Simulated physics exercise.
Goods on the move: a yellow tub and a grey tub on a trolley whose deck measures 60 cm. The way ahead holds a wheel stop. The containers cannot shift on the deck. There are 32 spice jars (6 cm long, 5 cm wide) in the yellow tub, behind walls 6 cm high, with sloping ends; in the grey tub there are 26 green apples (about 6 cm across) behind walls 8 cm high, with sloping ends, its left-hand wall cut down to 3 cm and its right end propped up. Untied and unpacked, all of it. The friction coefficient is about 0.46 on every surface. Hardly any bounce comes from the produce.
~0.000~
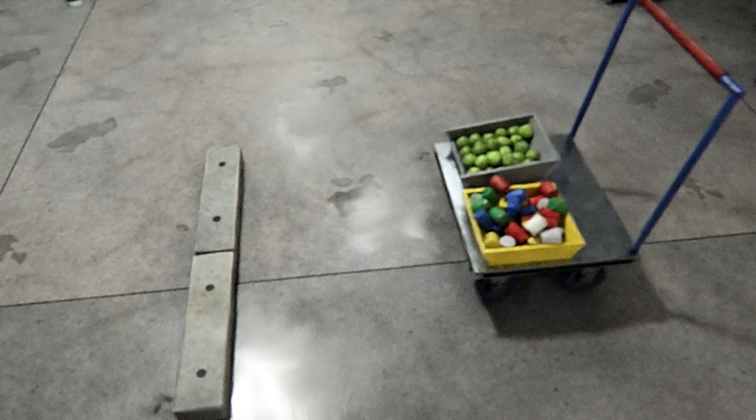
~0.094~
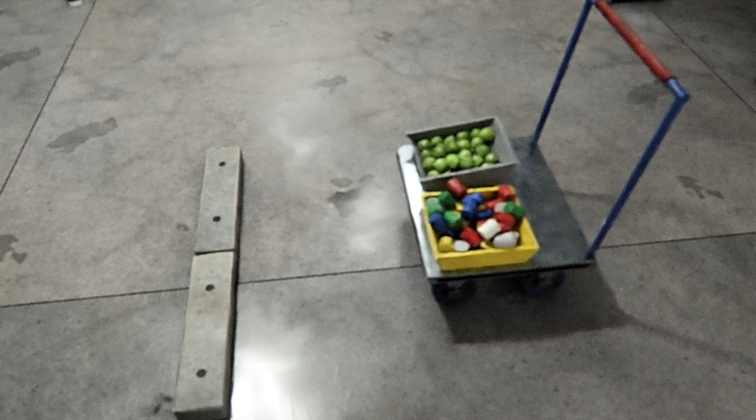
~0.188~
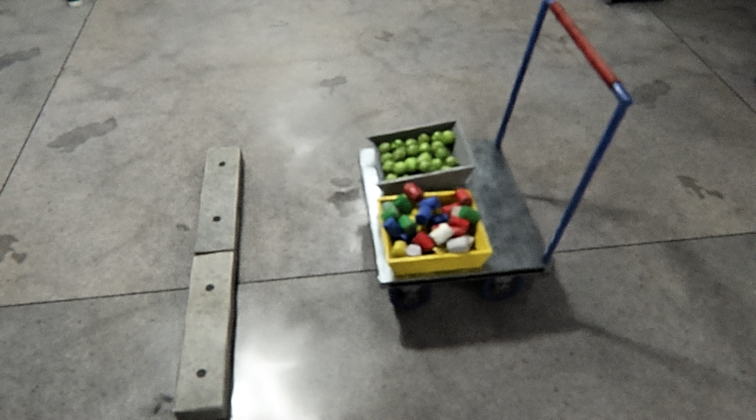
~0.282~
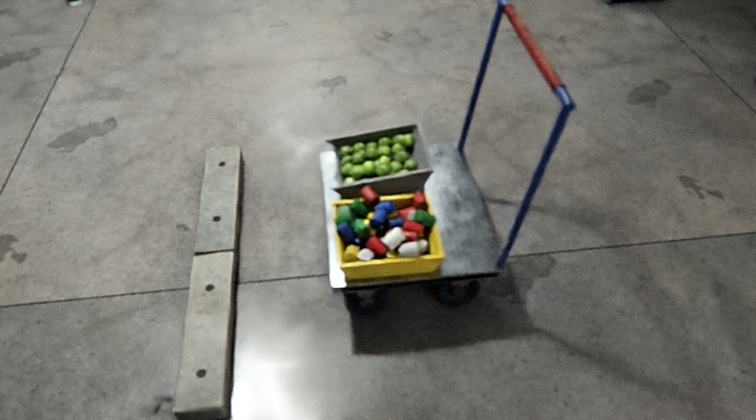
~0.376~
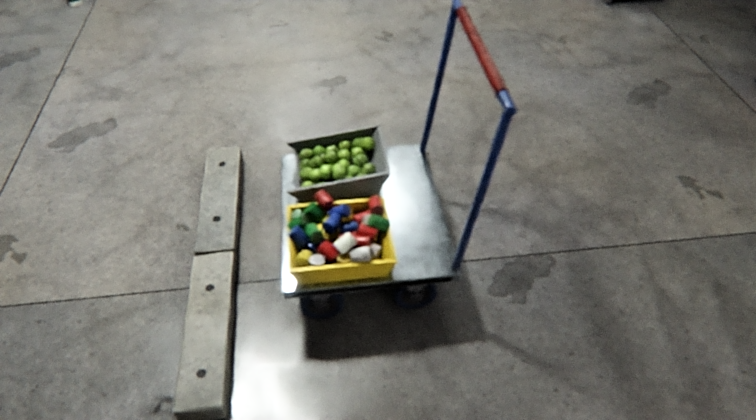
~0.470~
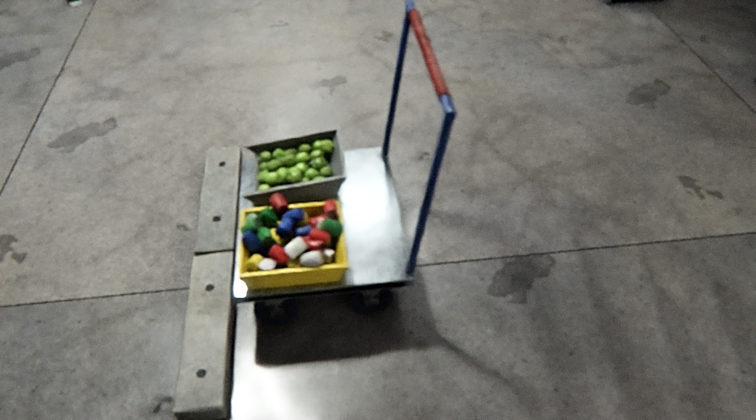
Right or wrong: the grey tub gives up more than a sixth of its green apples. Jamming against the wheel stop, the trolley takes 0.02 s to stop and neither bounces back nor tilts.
Right.
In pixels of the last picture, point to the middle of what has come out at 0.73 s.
Estimated centre: About (205, 185).
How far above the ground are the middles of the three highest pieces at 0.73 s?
About 40 cm up, on average.
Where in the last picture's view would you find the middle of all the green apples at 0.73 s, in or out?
Near (250, 175) in pixels.
After 0.51 s, the wheels strike.
After 0.61 s, yellow tub 31 in, 1 out and grey tub 26 in, 0 out.
After 0.73 s, yellow tub 30 in, 2 out and grey tub 19 in, 7 out.
After 0.96 s, yellow tub 28 in, 4 out and grey tub 19 in, 7 out.
Final count (at 1.46 s), yellow tub 28 in, 4 out and grey tub 19 in, 7 out. Asked share, 7 of 26, 27 per cent.
